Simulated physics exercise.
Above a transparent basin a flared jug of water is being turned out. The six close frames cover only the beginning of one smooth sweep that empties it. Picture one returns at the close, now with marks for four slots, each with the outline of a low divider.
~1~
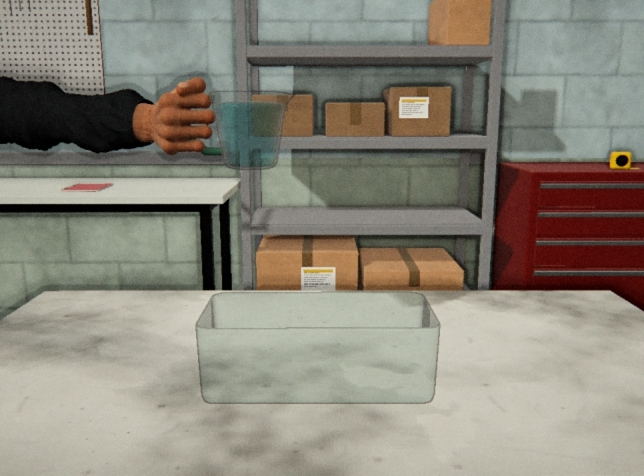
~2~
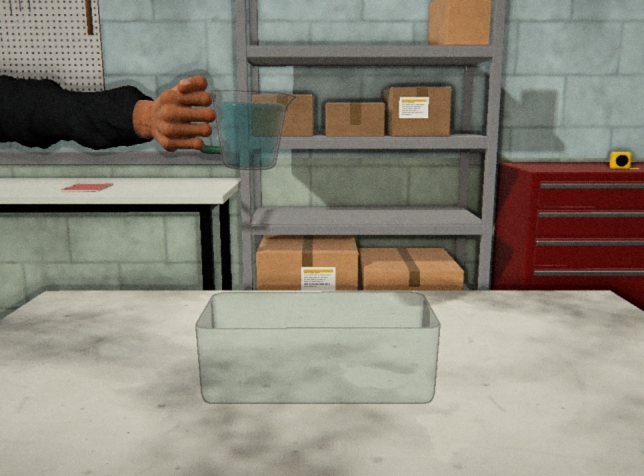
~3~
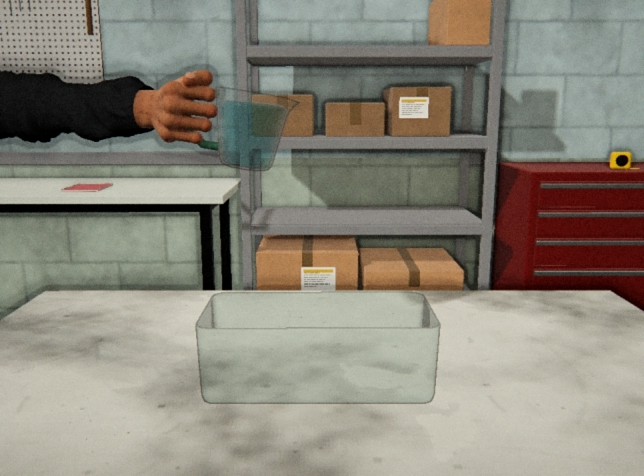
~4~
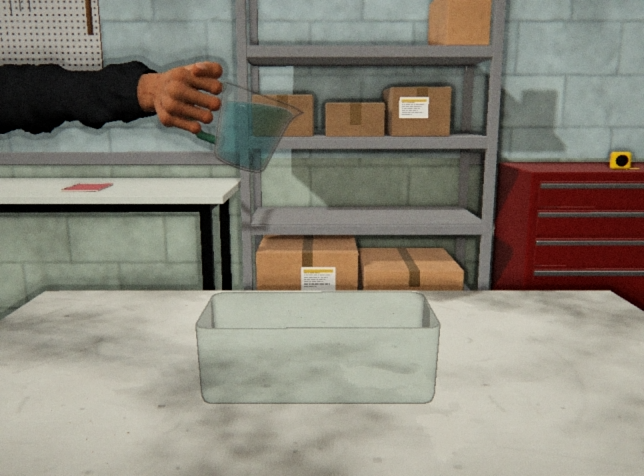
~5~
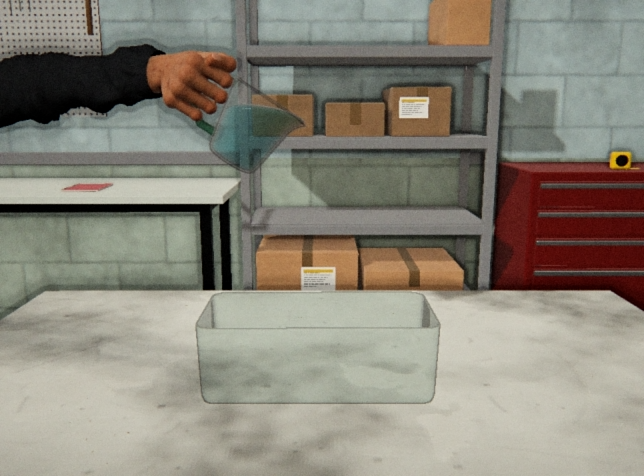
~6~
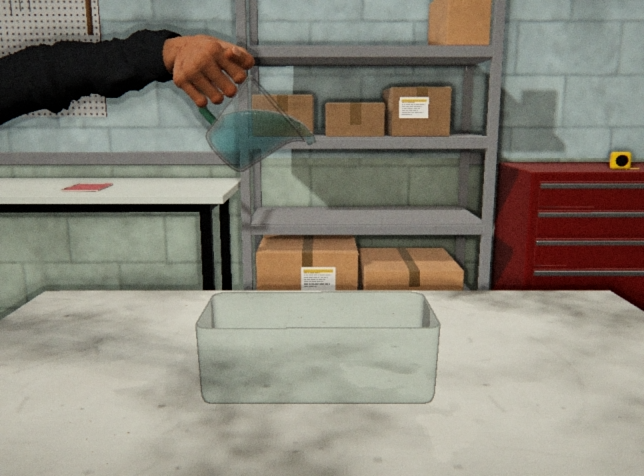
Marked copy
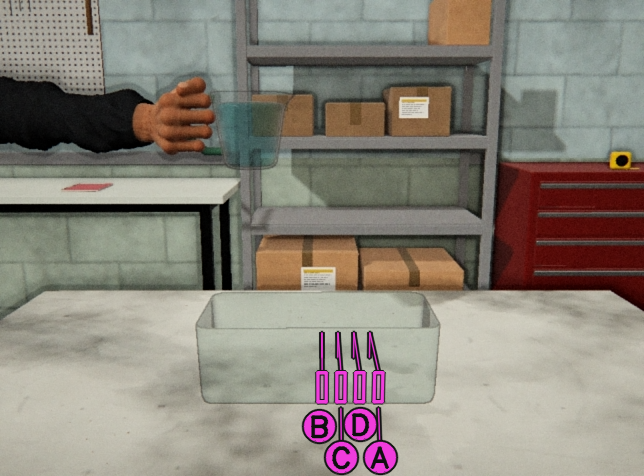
A clear jug of blue-green water, held by a hand reaching in from the left above a transparent basin, tilted further and further to the right until the water reached just over its lip.
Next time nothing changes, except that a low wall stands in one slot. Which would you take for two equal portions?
C is best.
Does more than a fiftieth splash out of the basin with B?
Yes.
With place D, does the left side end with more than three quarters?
No.
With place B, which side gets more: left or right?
More ends on the right.
On the marked copy, A at (378, 408); B at (322, 408); C at (340, 408); D at (359, 408).
With A, about 81 % ends left of the wall and 9 % right of it; 11 % is lost outside.
With B, about 14 % ends left of the wall and 78 % right of it; 8 % is lost outside.
With C, about 50 % ends left of the wall and 43 % right of it; 8 % is lost outside.
With D, about 64 % ends left of the wall and 24 % right of it; 12 % is lost outside.
